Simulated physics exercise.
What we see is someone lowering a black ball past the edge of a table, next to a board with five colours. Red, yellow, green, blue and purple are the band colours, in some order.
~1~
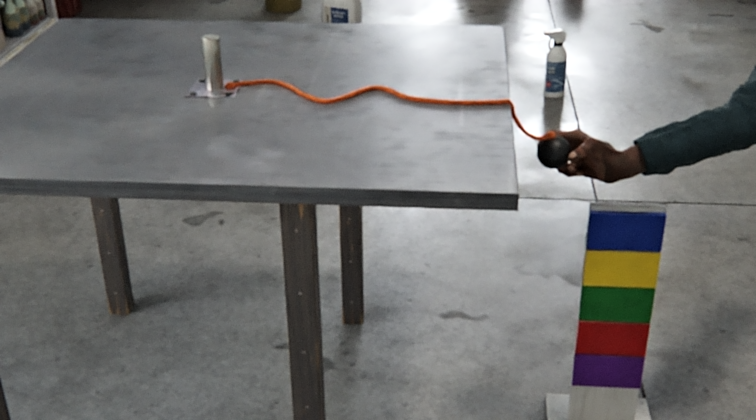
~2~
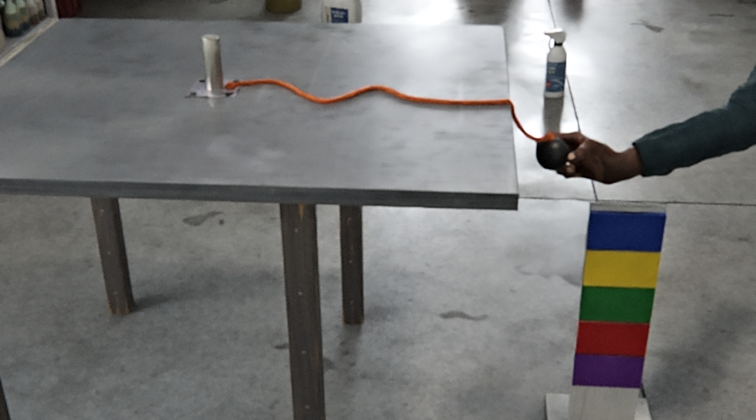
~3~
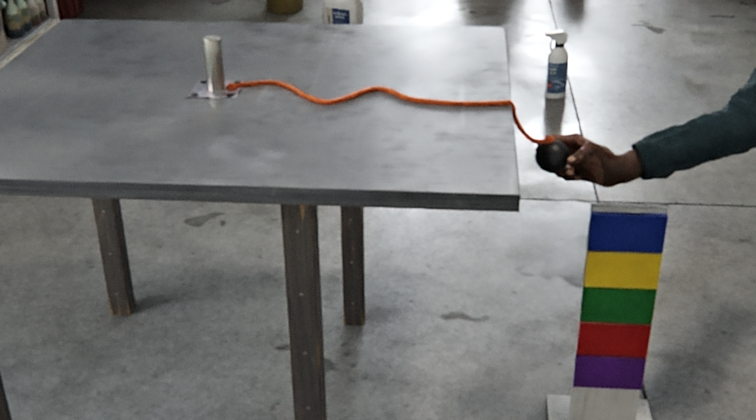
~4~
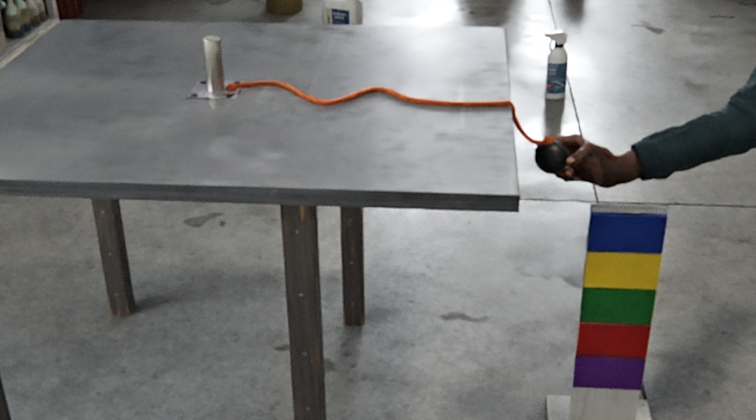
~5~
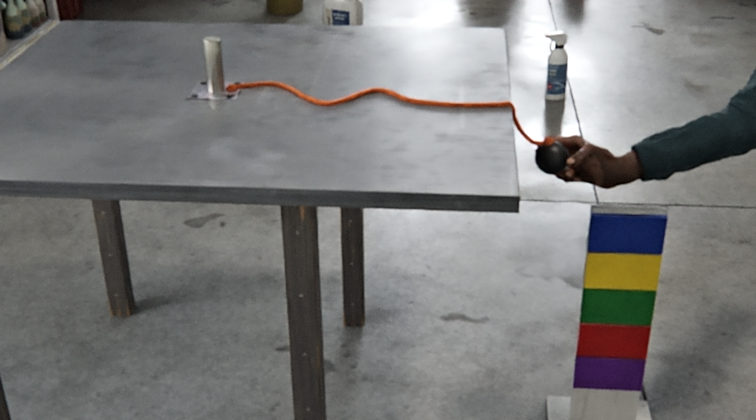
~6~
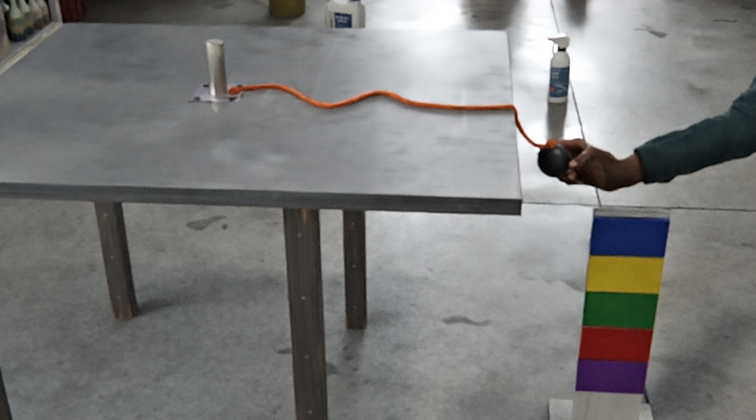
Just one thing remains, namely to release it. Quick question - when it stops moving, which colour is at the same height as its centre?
I would say blue.
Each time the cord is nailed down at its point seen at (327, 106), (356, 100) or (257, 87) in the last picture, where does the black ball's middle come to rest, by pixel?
Readings in order - (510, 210), (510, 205), (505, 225).
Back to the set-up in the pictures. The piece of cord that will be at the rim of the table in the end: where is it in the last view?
Approximately at (462, 108) in the final frame.
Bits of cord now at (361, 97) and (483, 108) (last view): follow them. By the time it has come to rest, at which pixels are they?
(396, 100) for the first, (514, 128) for the second.
Soon after, ball near (495, 226); level with blue.
After that, ball near (521, 229); level with blue.
In the end, ball near (507, 230); level with blue. Its middle rests at the blue band.
